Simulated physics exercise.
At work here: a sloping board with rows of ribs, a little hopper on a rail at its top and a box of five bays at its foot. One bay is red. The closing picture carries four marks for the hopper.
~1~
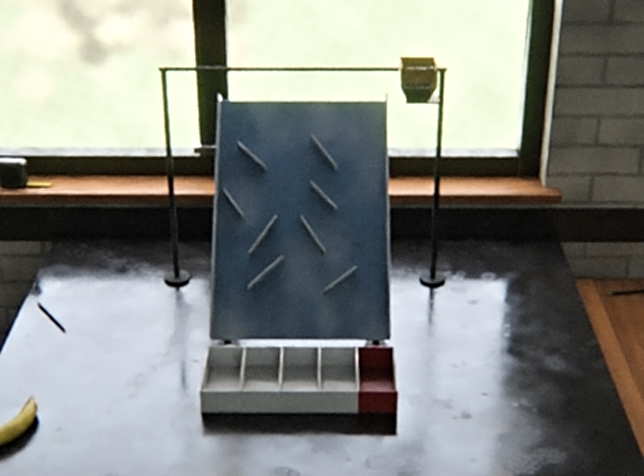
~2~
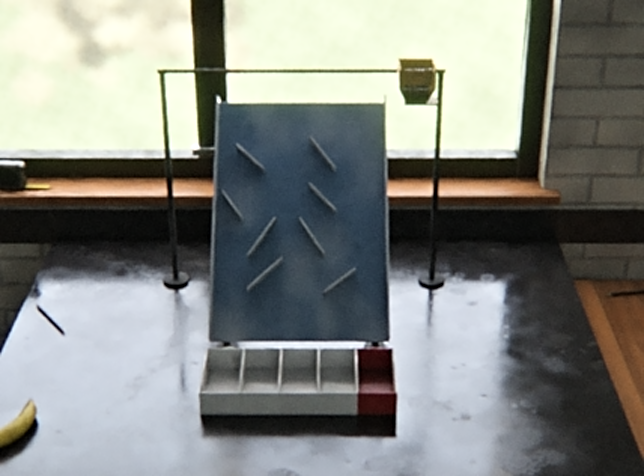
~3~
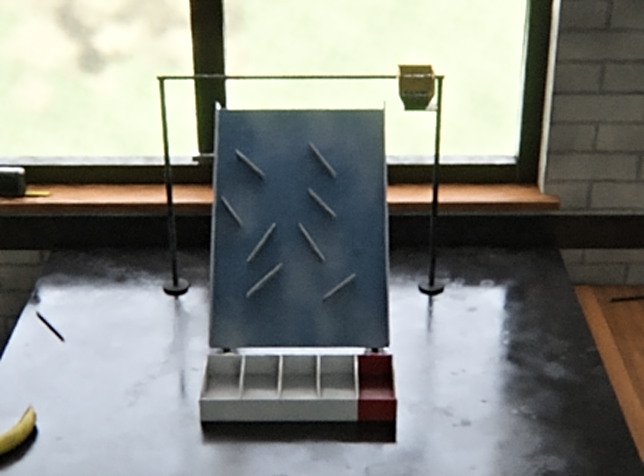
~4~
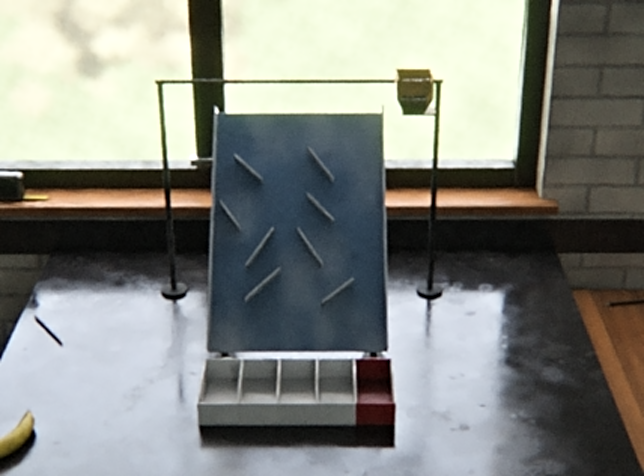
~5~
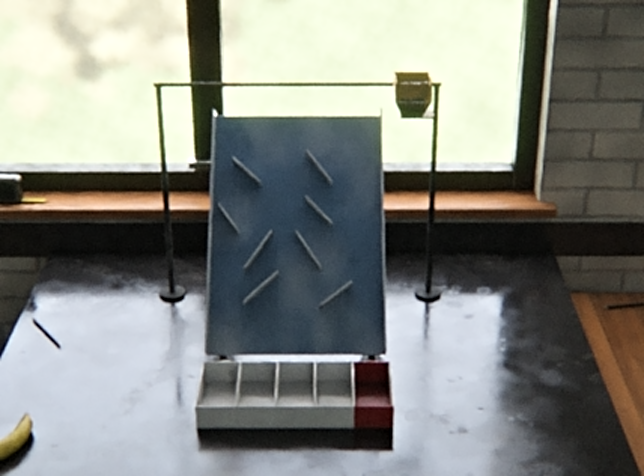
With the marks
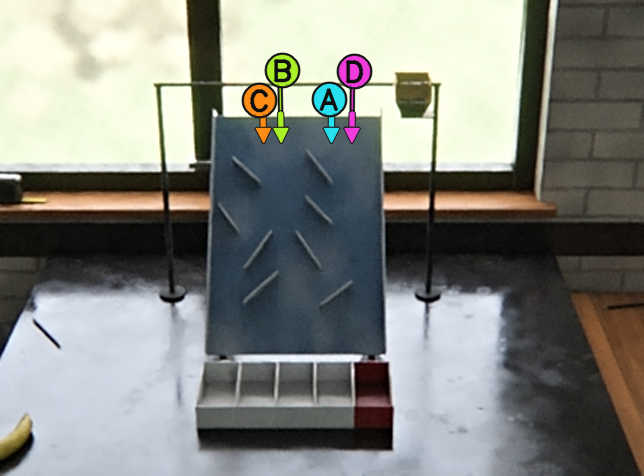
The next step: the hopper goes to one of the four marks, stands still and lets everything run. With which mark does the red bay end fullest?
A beats the others.
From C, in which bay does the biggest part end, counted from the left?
It is the third one.
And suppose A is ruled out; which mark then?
The answer is D.
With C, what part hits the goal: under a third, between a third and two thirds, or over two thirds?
It is under a third.
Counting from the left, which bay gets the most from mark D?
The fifth from the left.
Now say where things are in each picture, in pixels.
Hopper at (417, 92), allspice berries, door shut, in the first frame.
Ribs (236, 143) to (264, 169), (310, 136) to (335, 167), (222, 190) to (242, 217), in the second frame.
Ribs (309, 189) to (335, 215), (247, 261) to (275, 223), (299, 223) to (324, 259), in the third frame.
Ribs (245, 299) to (280, 268), (322, 302) to (353, 278), in the fourth frame.
Red bay at (374, 415), number 5 of 5 from the left, in the fifth frame.
On the marked copy, mark A meets the board at (331, 137); mark B meets the board at (281, 137); mark C meets the board at (263, 137); mark D meets the board at (351, 137).
With A, nearly all in the red bay, a stray few in other bays, a stray few outside the box.
With B, a small part in the red bay, nearly all in other bays.
With C, a stray few in the red bay, most in other bays, a small part outside the box.
With D, about two thirds in the red bay, about a quarter in other bays, a small part outside the box.
